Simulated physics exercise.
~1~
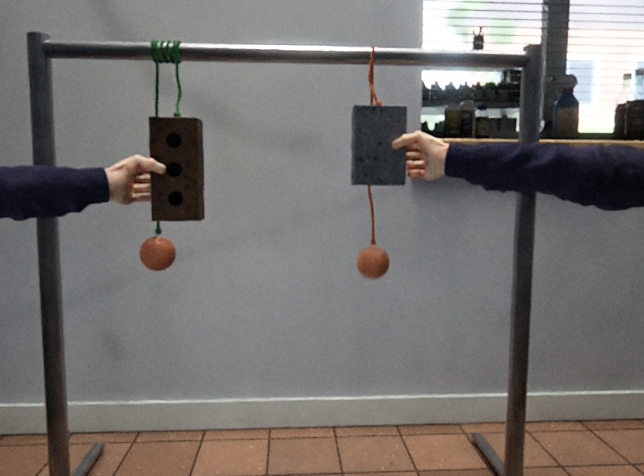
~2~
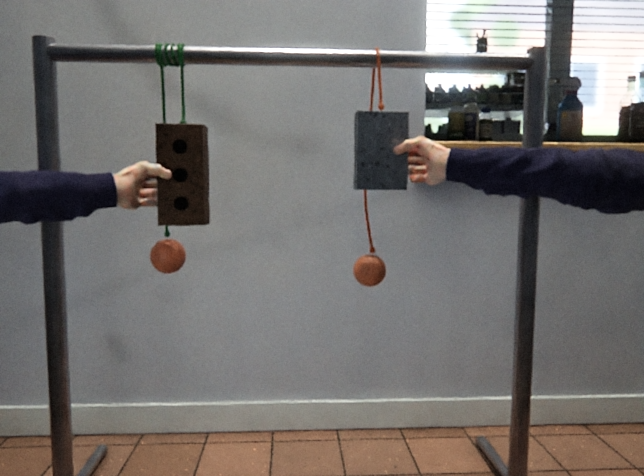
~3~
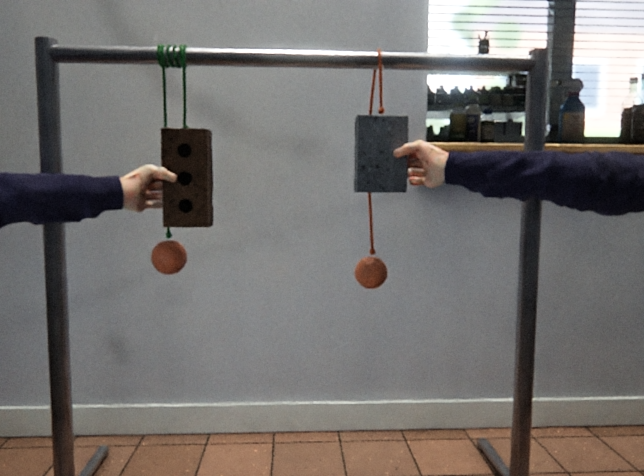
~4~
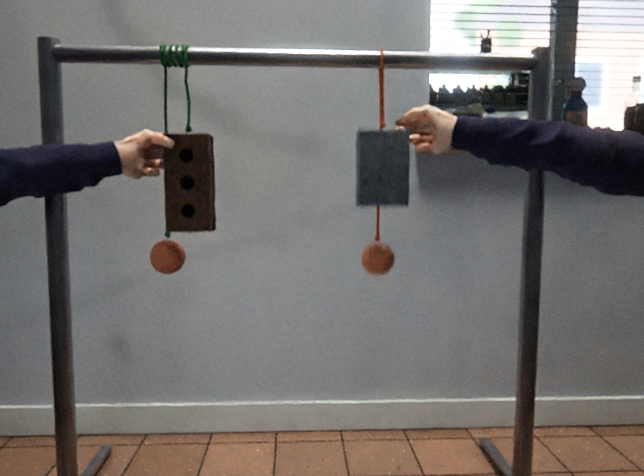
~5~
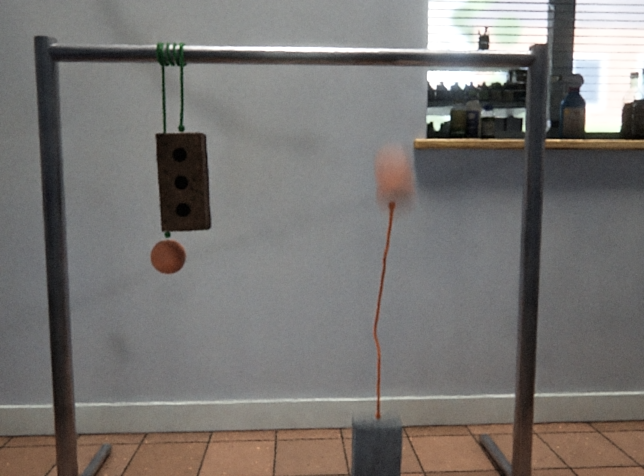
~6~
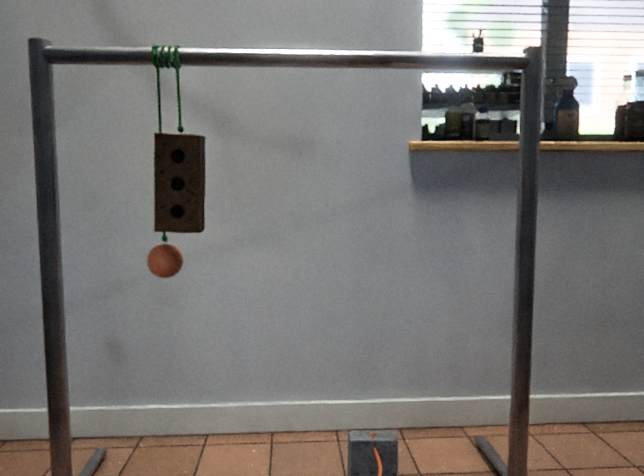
The grey paver on the right dropped to the tiled floor after two hands let go, its orange cord and ball whipping off the rail, while the dark brick on the left, its green cord wound around the rail, stayed hanging with its ball below.
